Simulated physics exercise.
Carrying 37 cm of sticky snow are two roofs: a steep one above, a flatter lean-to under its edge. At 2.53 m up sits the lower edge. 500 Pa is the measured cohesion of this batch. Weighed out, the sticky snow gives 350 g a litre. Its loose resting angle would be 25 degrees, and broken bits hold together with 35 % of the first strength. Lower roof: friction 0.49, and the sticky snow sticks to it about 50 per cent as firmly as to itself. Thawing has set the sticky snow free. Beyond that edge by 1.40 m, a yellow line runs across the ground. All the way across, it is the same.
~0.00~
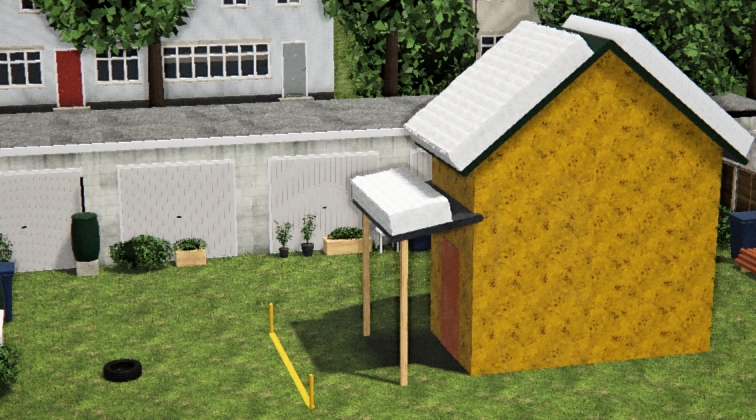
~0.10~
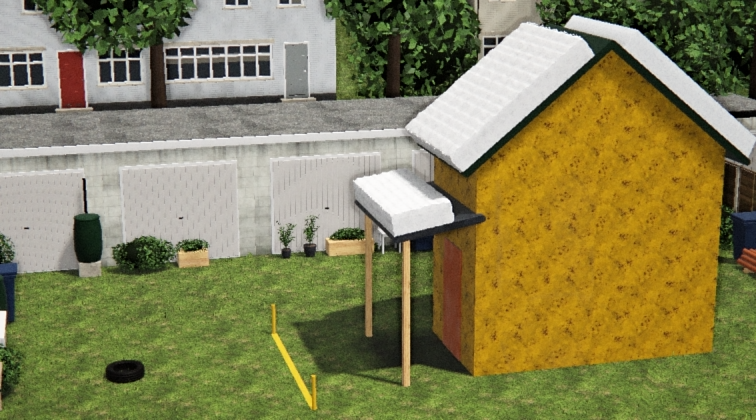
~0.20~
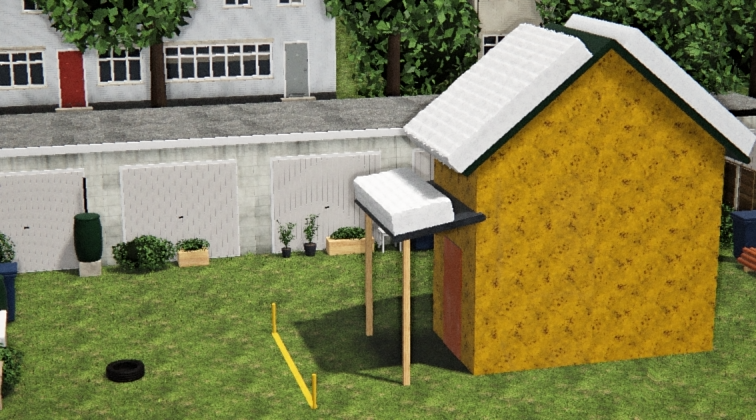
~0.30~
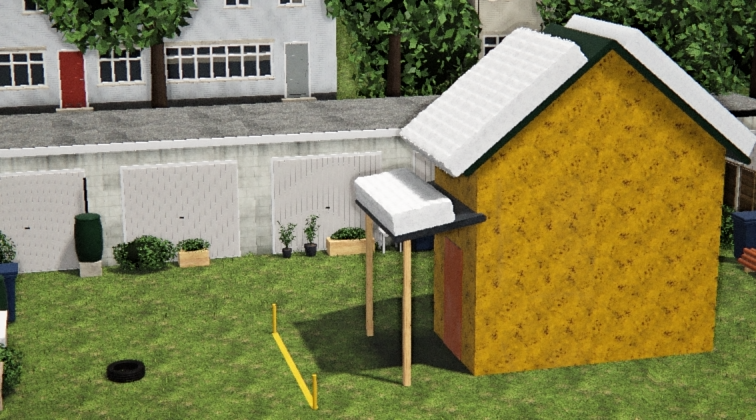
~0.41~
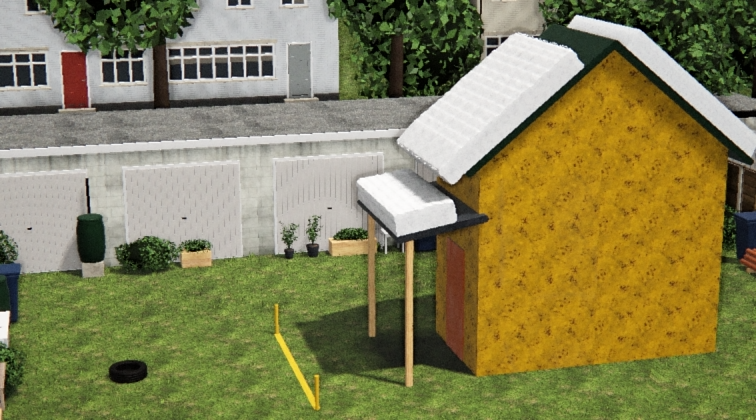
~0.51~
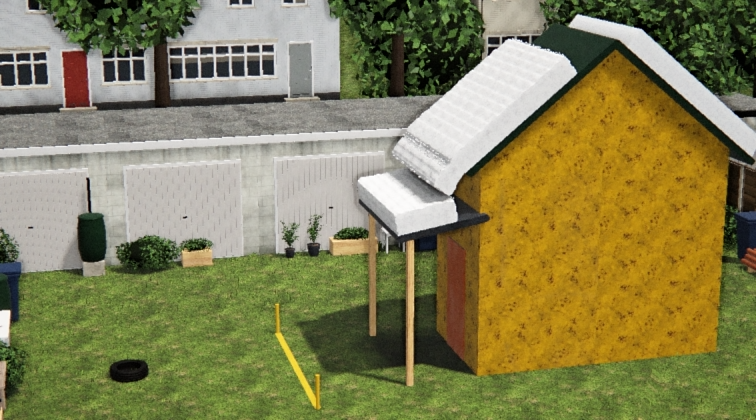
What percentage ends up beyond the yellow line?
About 52 %.
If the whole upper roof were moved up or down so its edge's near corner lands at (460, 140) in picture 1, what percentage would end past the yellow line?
Result: Near 55 %.
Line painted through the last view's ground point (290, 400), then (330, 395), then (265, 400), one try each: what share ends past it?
One by one: 45 in a hundred, 60 in a hundred, 35 in a hundred.
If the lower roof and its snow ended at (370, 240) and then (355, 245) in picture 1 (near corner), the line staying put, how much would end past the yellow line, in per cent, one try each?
Try 1: Near 40 %; try 2: Near 30 %.
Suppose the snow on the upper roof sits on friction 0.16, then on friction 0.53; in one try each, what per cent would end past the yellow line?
It would be 60 % the first time and 35 % the second.
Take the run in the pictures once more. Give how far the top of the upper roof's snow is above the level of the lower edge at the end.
0.5 m or so.
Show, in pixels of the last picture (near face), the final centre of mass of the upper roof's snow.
Pretty much at (280, 368), I'd say.
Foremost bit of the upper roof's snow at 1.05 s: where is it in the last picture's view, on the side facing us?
Roughly at the pixel (379, 216).
After 1.05 s, none is below the lower edge and 0 % is past the line.
After 1.70 s, 52 % is below the lower edge and 14 % is past the line.
After 2.35 s, 78 % is below the lower edge and 50 % is past the line.
After 3.00 s, 78 % is below the lower edge and 52 % is past the line.
After 3.20 s, at the end, 78 % is below the lower edge and 52 % is past the line.
